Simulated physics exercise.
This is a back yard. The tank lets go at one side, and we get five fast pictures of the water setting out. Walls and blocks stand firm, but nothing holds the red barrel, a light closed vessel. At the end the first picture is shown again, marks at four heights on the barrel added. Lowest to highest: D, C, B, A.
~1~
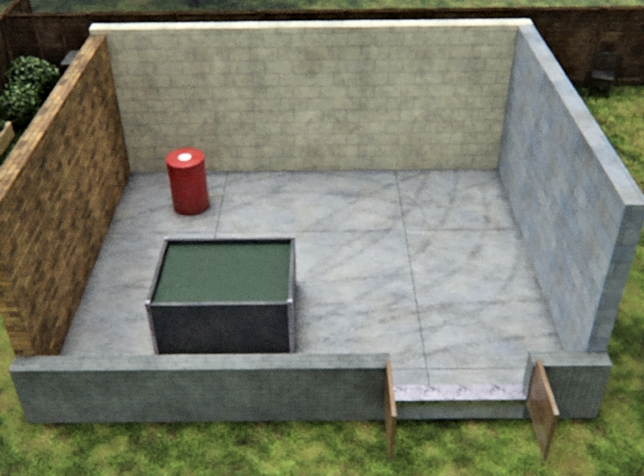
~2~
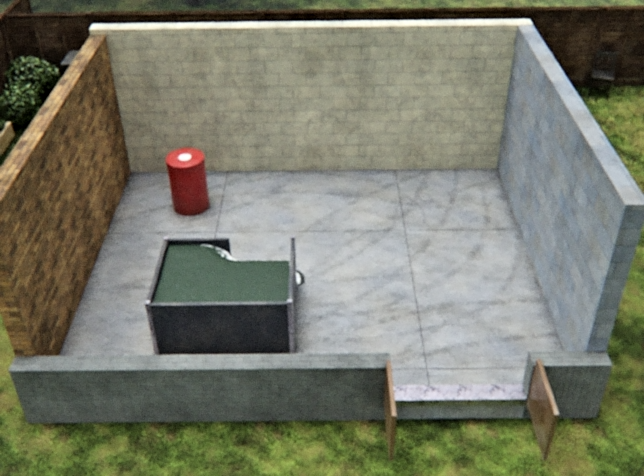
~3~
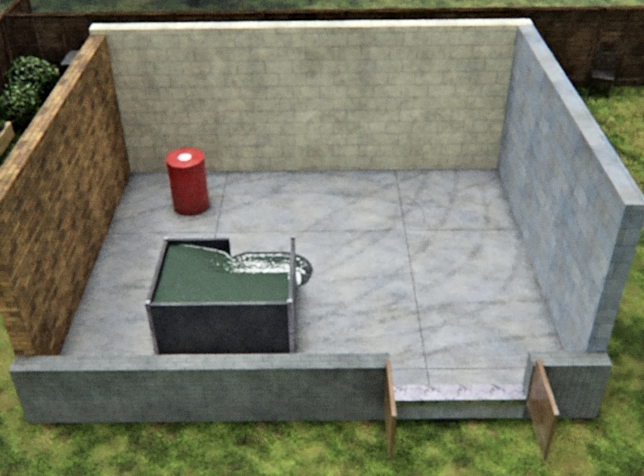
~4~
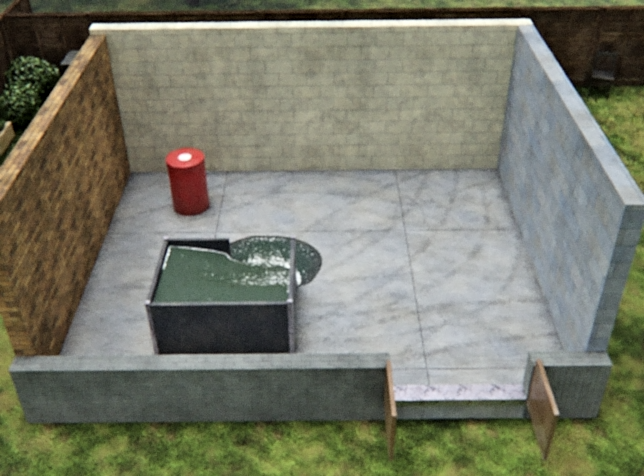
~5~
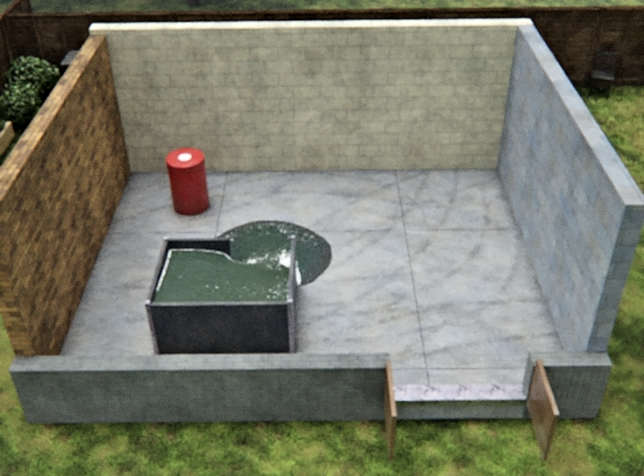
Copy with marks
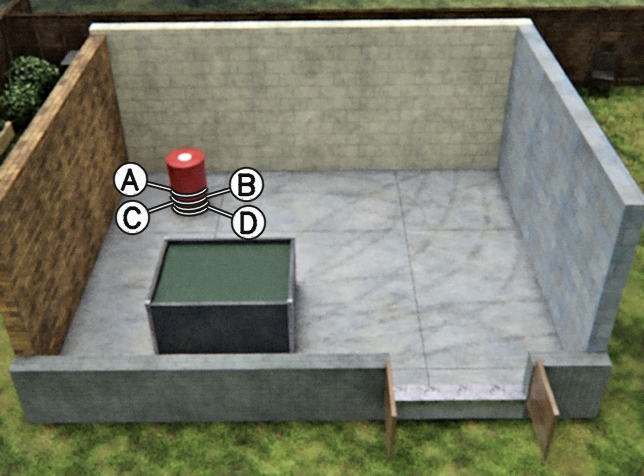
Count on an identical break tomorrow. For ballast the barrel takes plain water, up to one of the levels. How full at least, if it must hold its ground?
C is the one.
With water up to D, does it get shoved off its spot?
Yes, that goes wrong.
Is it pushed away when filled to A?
No.
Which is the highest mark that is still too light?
Mark D.
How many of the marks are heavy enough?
Three.
On the marked copy, A at (186, 195); B at (187, 203); C at (188, 209); D at (189, 213); from the bottom up D, C, B, A.
With A, it does not move.
With B, it does not move.
With C, it does not move.
With D, it is pushed about 3 times its own width away.
